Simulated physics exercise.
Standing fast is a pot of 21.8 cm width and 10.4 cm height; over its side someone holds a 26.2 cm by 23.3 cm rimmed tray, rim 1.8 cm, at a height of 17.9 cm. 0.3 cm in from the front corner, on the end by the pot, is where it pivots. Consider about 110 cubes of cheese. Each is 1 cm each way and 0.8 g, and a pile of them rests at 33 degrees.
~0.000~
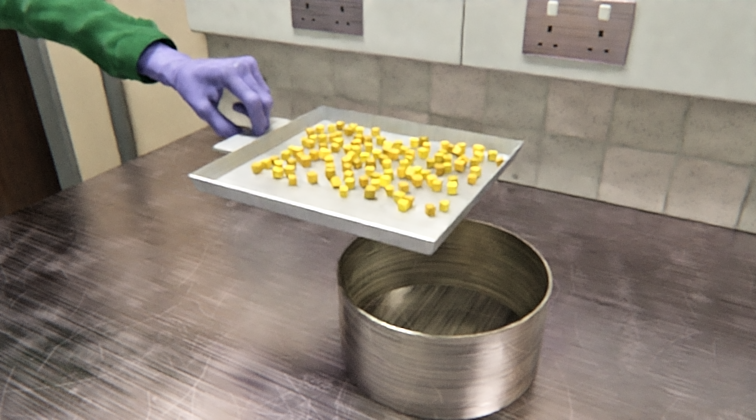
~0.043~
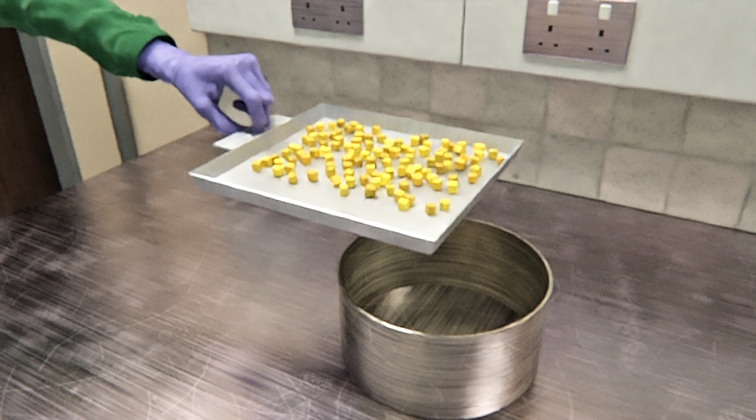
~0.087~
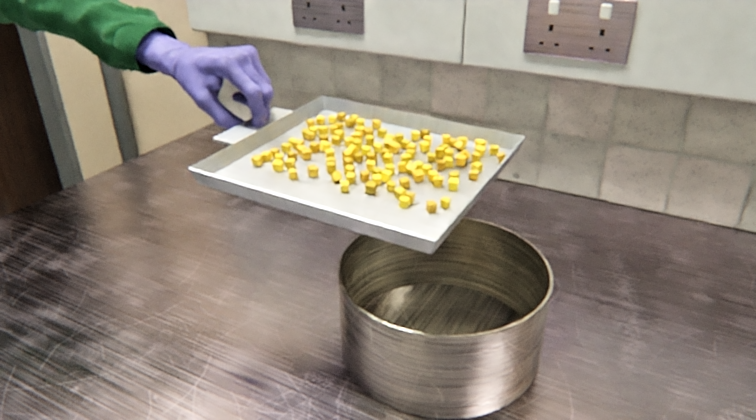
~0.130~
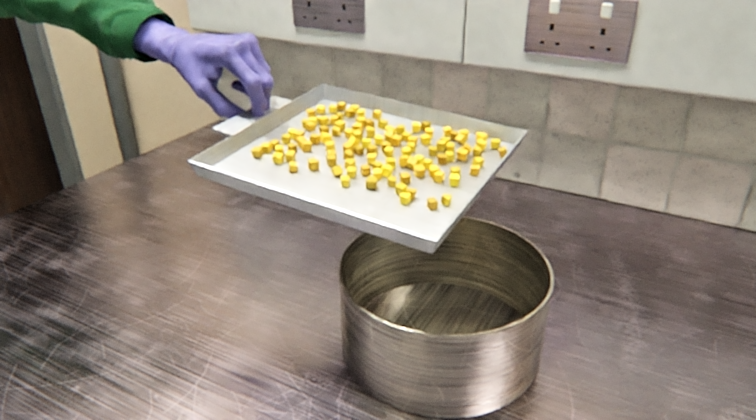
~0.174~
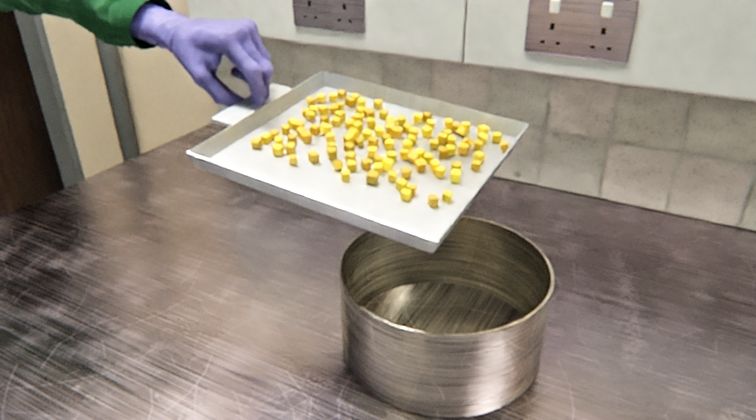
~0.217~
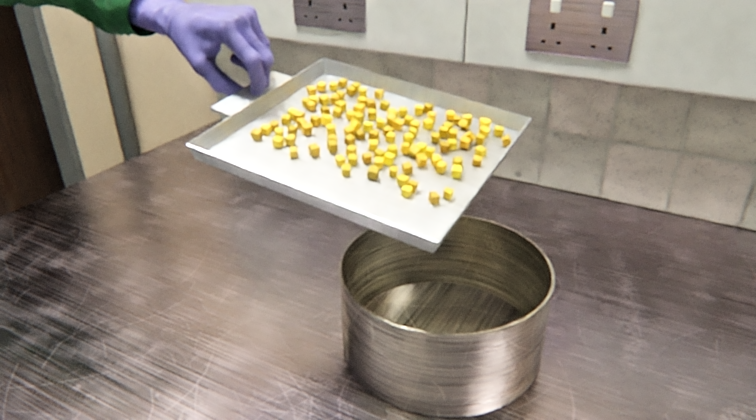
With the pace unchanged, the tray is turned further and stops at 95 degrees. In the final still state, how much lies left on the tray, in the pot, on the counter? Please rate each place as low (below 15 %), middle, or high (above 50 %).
Left on the tray: Low, pot: Low, counter: High.
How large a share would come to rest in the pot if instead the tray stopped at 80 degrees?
Estimate: Roughly 0 percent.
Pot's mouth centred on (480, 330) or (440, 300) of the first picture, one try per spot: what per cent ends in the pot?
I'd say close to 95 percent for the first spot and 75 percent for the second.
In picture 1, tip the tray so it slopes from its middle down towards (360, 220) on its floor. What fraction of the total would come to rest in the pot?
The share comes to about 0 in a hundred.
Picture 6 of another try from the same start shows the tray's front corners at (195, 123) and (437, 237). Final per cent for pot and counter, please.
Split: Pot = 10, counter = 90.
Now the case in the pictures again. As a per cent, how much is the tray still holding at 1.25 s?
45%, roughly.
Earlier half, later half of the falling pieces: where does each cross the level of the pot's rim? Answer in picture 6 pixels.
Near (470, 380) at first, near (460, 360) afterwards.
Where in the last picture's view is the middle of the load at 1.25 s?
The load's centre is near (467, 364) at that time.
Then, at 0.84 s, tilt 50 degrees; the tray holds 100 %, the pot 0 %.
After 1.25 s, tilt 76 degrees; the tray holds 45 %, the pot 0 %.
After 1.75 s, tilt 95 degrees; the tray holds 10 %, the pot 0 %.
In the end, at 2.9 s, tray 0 %, pot 0 %, counter 100 %.
